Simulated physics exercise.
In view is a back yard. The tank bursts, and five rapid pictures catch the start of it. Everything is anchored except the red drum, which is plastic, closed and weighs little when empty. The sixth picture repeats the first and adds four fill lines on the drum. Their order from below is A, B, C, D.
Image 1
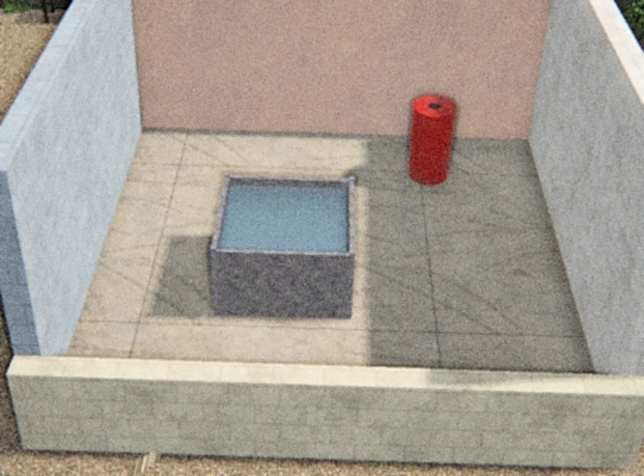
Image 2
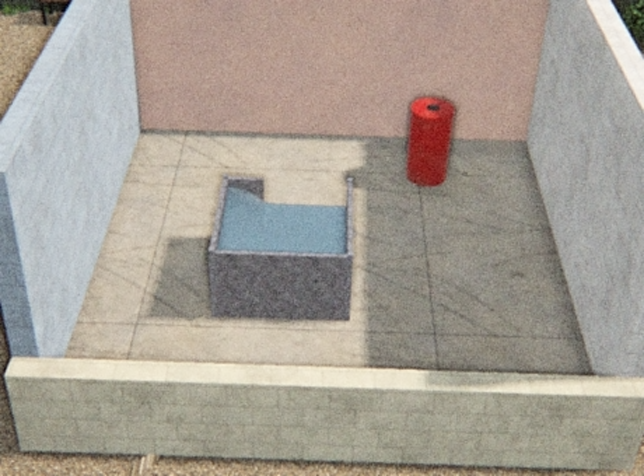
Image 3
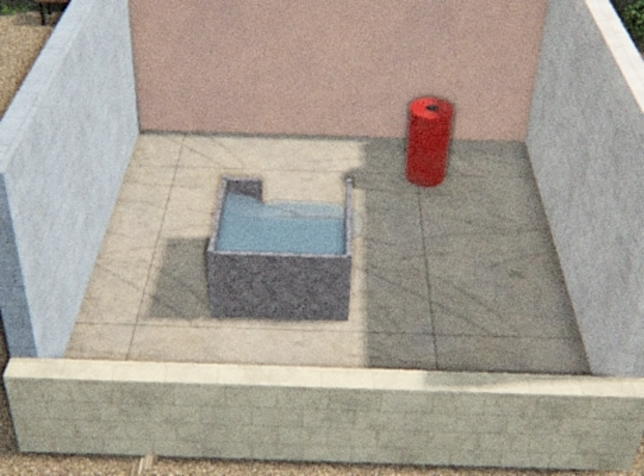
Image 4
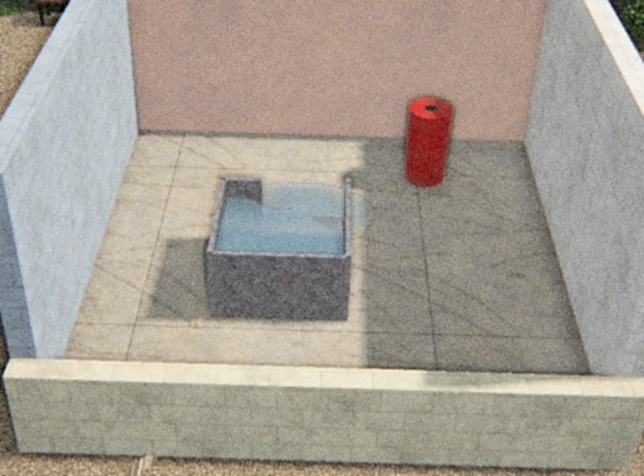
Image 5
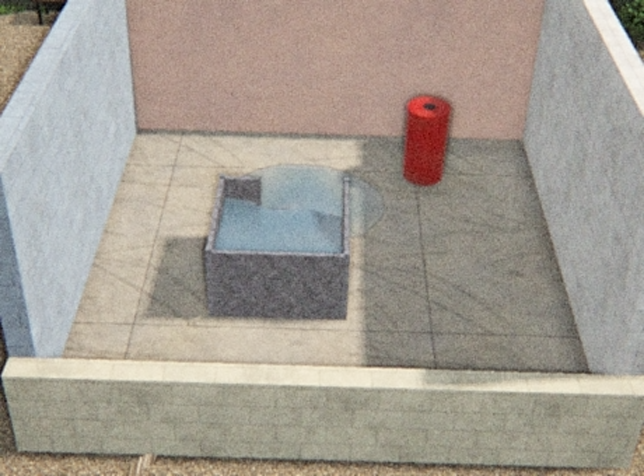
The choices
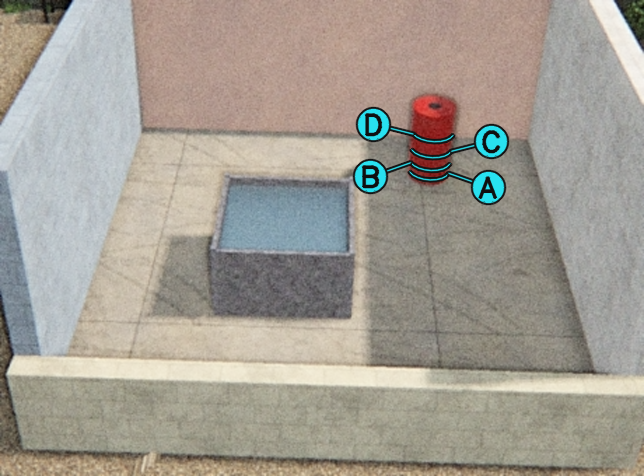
Back yard with a stone tank full of water, its level dropping at the back as water spreads over the paving behind.
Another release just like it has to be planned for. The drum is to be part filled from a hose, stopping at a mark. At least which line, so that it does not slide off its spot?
Go for B.
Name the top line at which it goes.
That is line A.
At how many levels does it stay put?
Three of the four.
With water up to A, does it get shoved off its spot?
Yes, that goes wrong.
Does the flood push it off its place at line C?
No, not at all.
In cyan, A at (430, 179); B at (431, 170); C at (432, 157); D at (434, 141); from the bottom up A, B, C, D.
For line A, it is pushed about 3 times its own width away.
For line B, it does not move.
For line C, it does not move.
For line D, it does not move.
